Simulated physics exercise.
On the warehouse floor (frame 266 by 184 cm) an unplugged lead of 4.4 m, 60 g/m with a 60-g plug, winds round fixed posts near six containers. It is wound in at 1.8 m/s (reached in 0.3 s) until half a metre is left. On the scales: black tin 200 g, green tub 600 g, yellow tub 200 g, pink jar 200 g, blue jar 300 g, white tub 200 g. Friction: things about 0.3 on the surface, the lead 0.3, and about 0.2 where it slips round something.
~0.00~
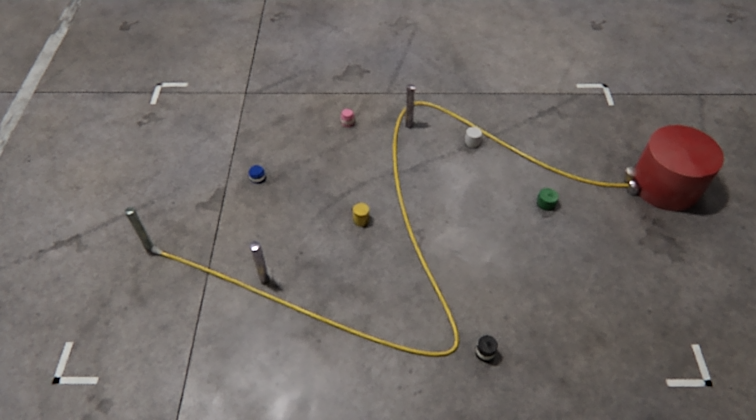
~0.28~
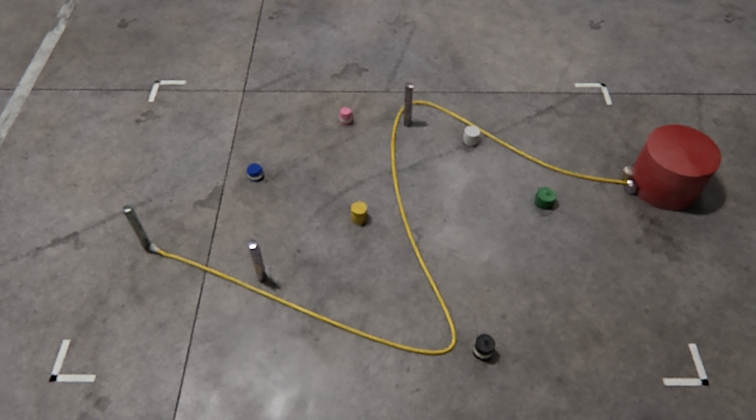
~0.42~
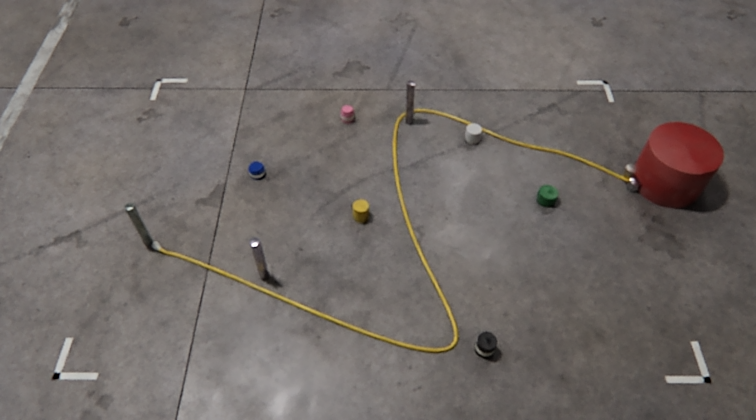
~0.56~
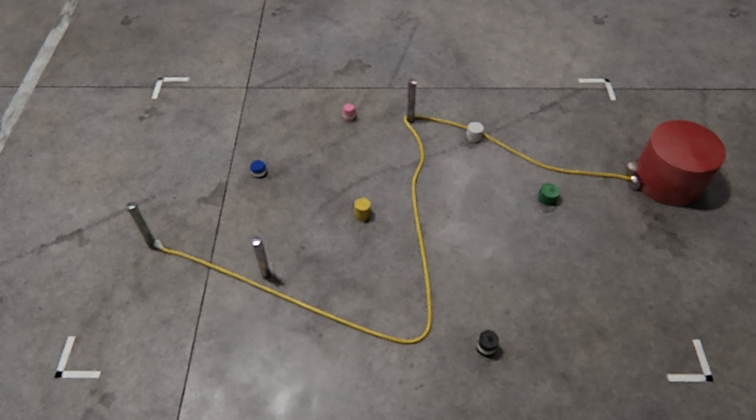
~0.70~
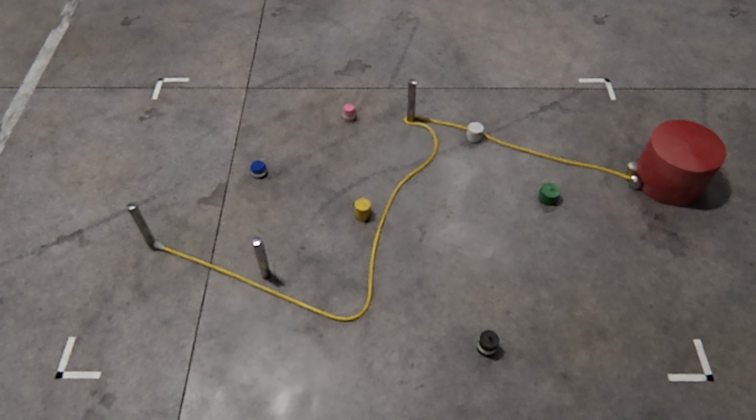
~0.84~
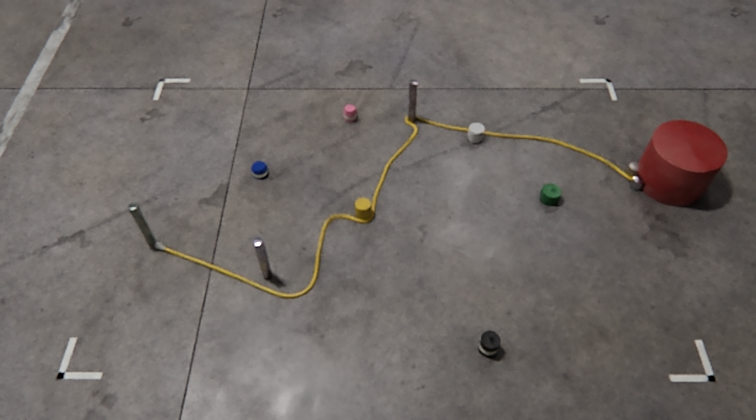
The clip opens on a yellow lead lying across a grey floor among three posts, small coloured containers and a red drum, its wide lower bend beside the black tin. The right-hand stretch shifts slightly, then the bend draws left and shrinks, until the lead curves against the yellow tub.
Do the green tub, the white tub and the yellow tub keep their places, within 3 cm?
Result: Green tub leaves its place, white tub leaves its place, yellow tub leaves its place.
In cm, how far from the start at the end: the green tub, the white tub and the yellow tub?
About: Green tub 10 cm, white tub 6 cm, yellow tub 25 cm.
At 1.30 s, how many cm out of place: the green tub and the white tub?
About: Green tub 0 cm, white tub 4 cm.
After 1.3 s, plug at (284, 290); yellow tub 21 cm off its start, white tub 4 cm off its start.
After 1.8 s, plug at (455, 153); yellow tub 25 cm off its start, white tub 6 cm off its start.
After 2.3 s, plug at a place out of view; yellow tub 25 cm off its start at (345, 169), white tub 6 cm off its start at (480, 135).
After 2.7 s, plug at (647, 151); green tub 25 cm off its start, yellow tub 25 cm off its start, white tub 6 cm off its start.
After 3.5 s, plug at (650, 165); yellow tub 25 cm off its start at (345, 169), green tub 11 cm off its start at (575, 190), white tub 6 cm off its start at (480, 135).
